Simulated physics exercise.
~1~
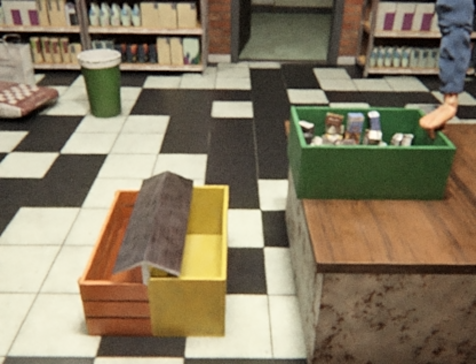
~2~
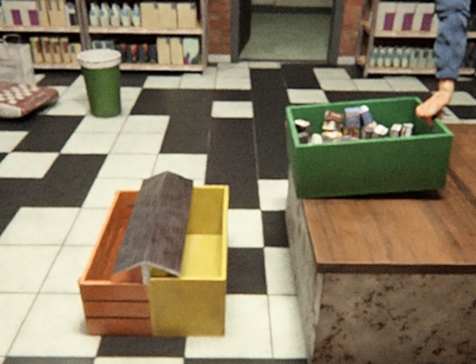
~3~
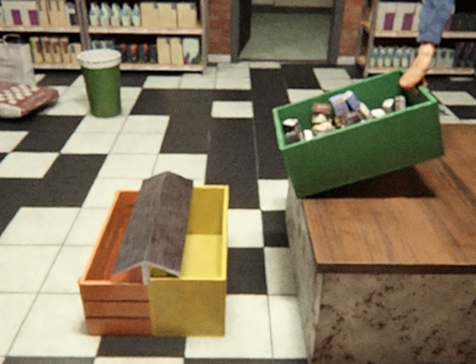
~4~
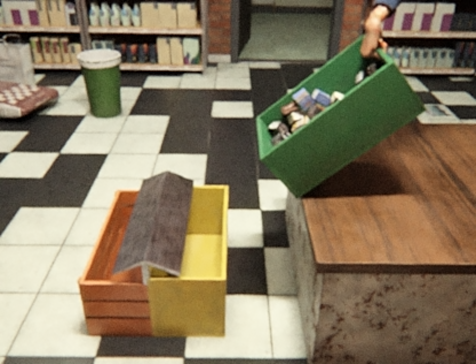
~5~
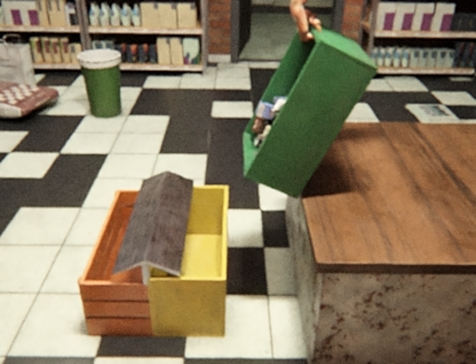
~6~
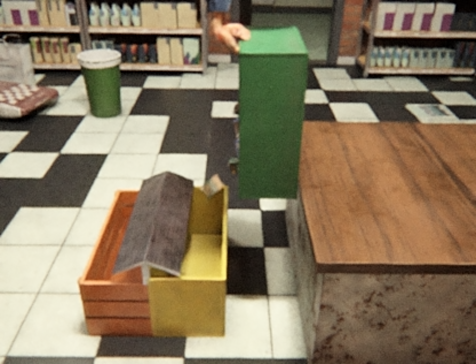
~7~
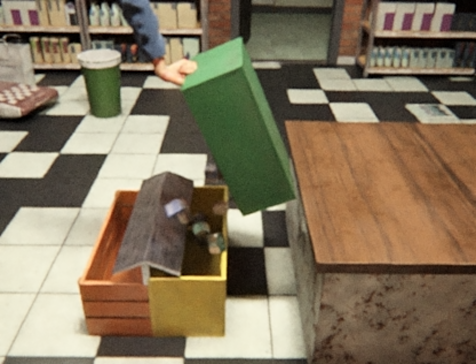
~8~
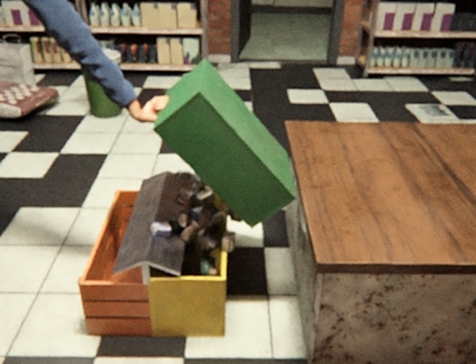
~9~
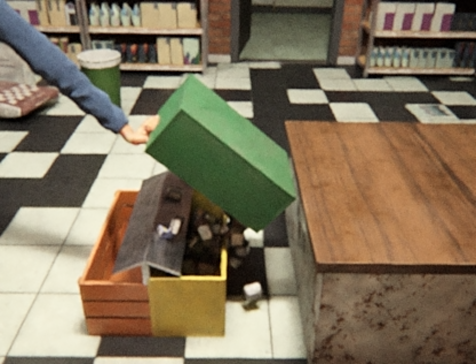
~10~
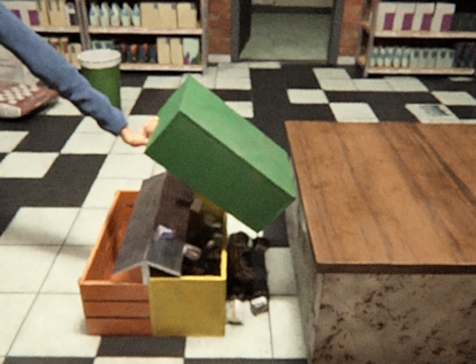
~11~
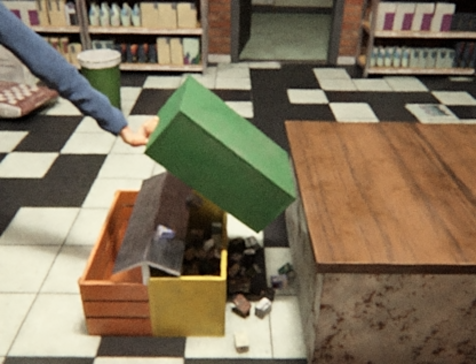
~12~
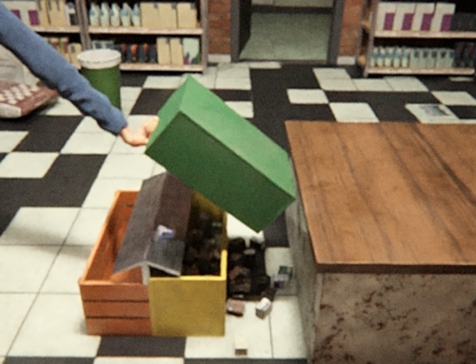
At first, a green crate full of small cartons sits at the end of a wooden-topped bench in a shop, with a hand at its far corner. Below, on the checkered floor, stand a yellow trough and an orange tub with a grey ridge between them. The hand lifts the crate's right end, tipping it leftward until it stands upright and then leans past the edge. Cartons tumble into the trough, some striking the ridge, while others drop beside the bench. Finally the crate hangs steeply tilted, still held, with many cartons in the trough, others scattered on the floor, and the orange tub apparently empty.
